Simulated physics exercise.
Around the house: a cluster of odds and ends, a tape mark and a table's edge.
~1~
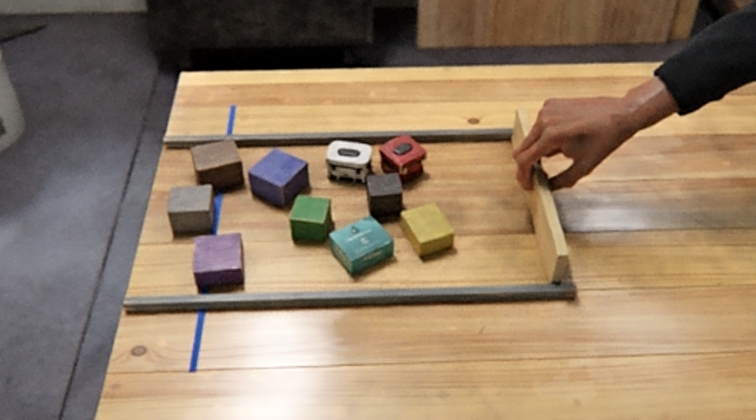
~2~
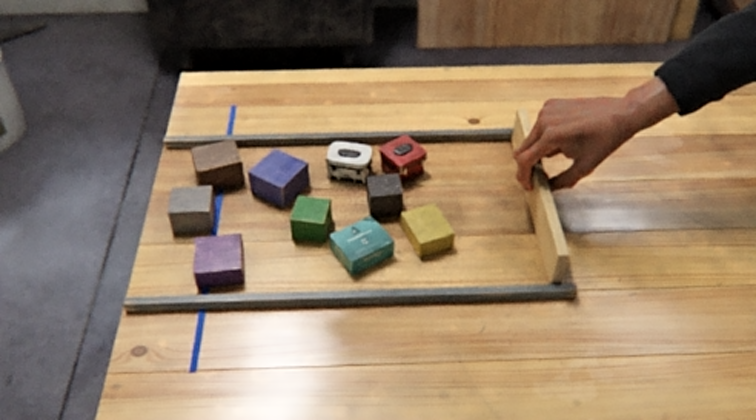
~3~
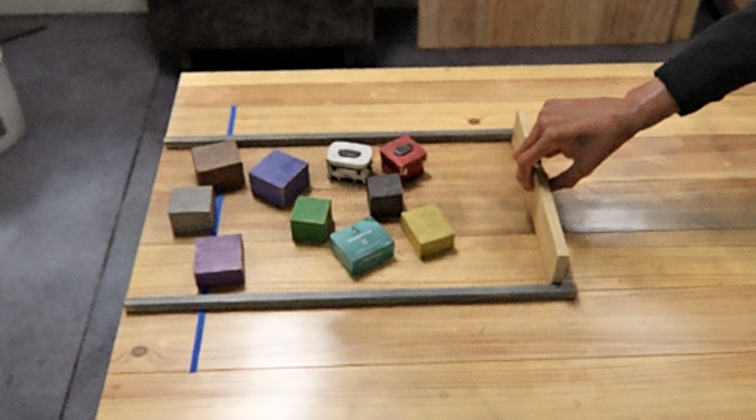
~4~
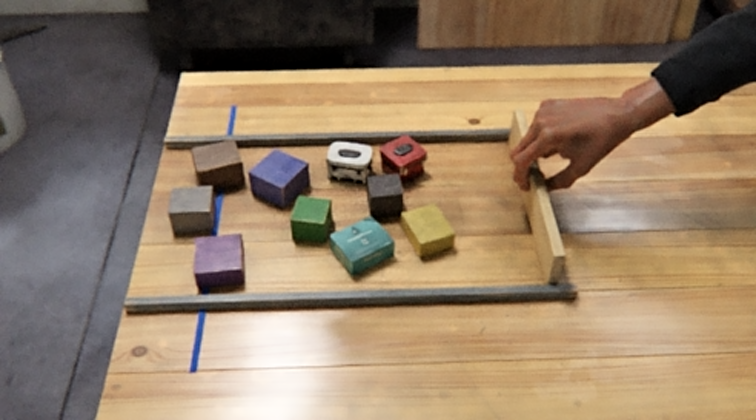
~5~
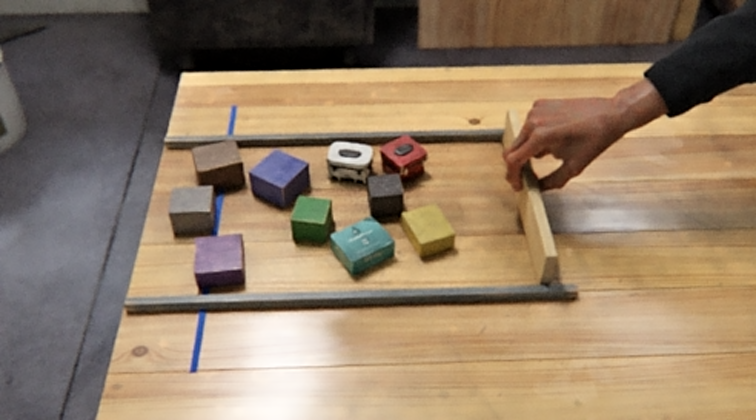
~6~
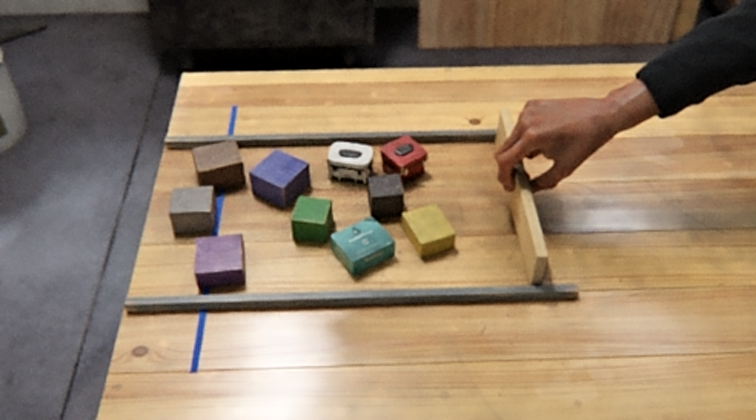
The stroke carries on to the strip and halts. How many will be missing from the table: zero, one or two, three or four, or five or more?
The number that fall off is one or two.
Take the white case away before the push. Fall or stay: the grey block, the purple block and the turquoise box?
The grey block drops off, the purple block holds on, the turquoise box does not fall.
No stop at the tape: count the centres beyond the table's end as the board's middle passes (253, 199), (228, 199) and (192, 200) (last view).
In that order 0, 2 and 6.
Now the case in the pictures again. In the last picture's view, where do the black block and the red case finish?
First (200, 202), then (207, 155).
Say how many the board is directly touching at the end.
That makes 4.
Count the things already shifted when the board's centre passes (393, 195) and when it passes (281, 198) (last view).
At the one place 5, at the other 10.
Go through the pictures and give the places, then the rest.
Grey block (192, 208); brown block (218, 165); purple block (219, 260); board (537, 191); tape (216, 216), in the first frame.
Brown block (218, 166); blue block (279, 178), in the second frame.
Purple block (219, 260); white case (350, 163), in the third frame.
Grey block (193, 209); black block (385, 196), in the fourth frame.
Brown block (219, 166); red case (403, 160), in the fifth frame.
Grey block (193, 210); brown block (219, 166); purple block (220, 260); board (519, 192); tape (218, 216), in the sixth frame.
Soon after, none off yet; grey block at rest near (193, 210); brown block at rest near (219, 166); purple block at rest near (220, 260).
After that, none off yet; grey block displaced about its own width near (168, 209); brown block displaced about its own width near (178, 170); purple block displaced about its own width near (188, 261).
In the end, the number that fall off is one or two; gone, brown block and grey block.
